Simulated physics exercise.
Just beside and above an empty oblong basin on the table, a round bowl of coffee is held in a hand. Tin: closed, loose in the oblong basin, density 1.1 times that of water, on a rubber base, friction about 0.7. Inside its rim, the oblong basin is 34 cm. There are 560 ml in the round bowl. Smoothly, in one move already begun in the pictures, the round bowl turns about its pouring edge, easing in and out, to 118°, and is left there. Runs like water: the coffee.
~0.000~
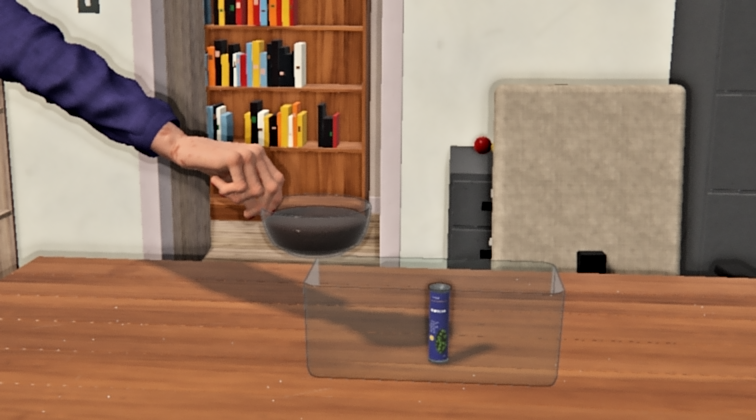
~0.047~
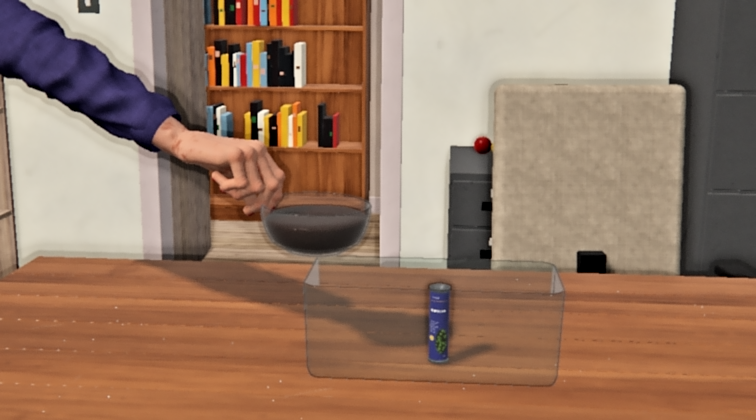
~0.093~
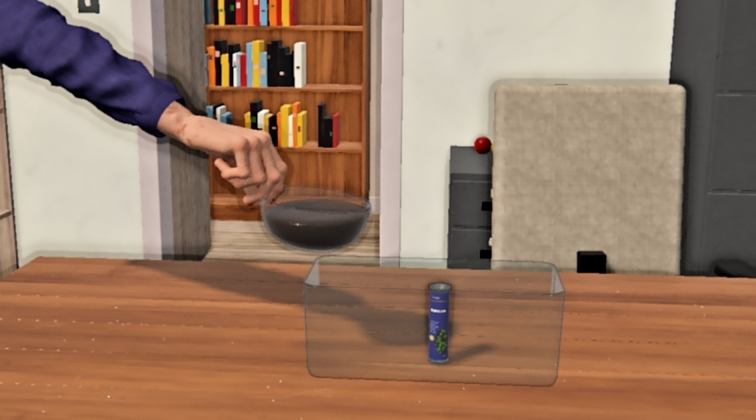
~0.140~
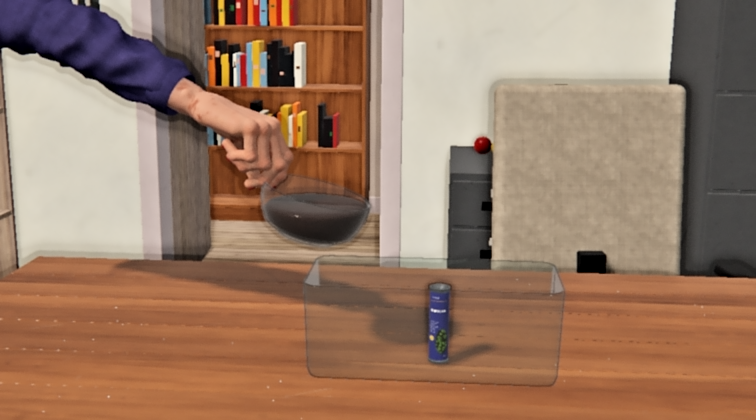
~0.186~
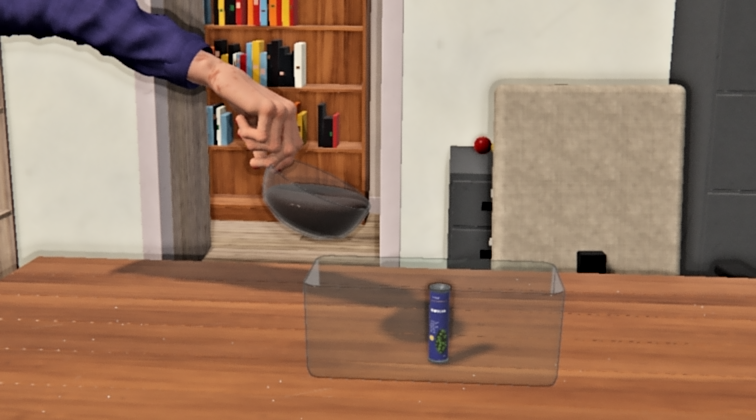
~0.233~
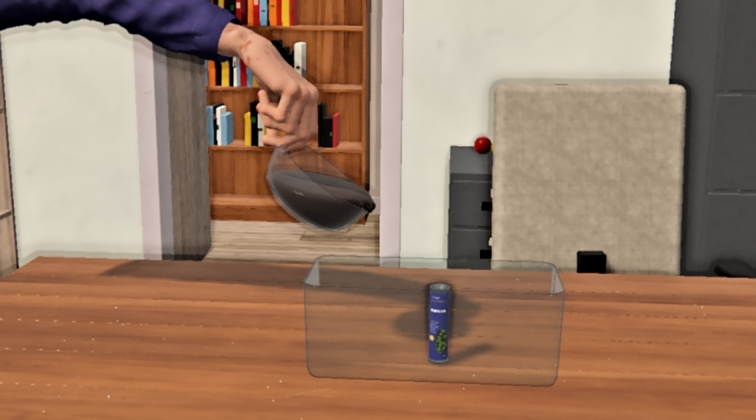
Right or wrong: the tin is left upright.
Right.
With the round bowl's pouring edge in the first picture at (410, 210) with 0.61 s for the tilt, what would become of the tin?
Result: Tin tipped over.
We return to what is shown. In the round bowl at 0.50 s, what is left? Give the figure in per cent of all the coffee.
Roughly 12 per cent.
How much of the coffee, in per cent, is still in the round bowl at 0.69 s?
Roughly 0 percent remains.
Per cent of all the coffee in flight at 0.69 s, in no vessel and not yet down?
Around 1 per cent of the liquid is in flight.
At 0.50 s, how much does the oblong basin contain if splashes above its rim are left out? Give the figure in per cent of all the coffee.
The basin holds roughly 24 in a hundred parts at that moment.
Then, 0.50 s in, the tilt is 108° and 12 per cent is still to pour; the tin stands where it began.
Then, 0.69 s in, the tilt is 118° and 0 per cent is still to pour; the tin stands where it began.
Then, 0.89 s in, the tilt is 118° and 0 per cent is still to pour; the tin stands where it began.
Then, 1.11 s in, the tilt is 118° and 0 per cent is still to pour; the tin stands where it began.
Finally, the tin stands where it began.
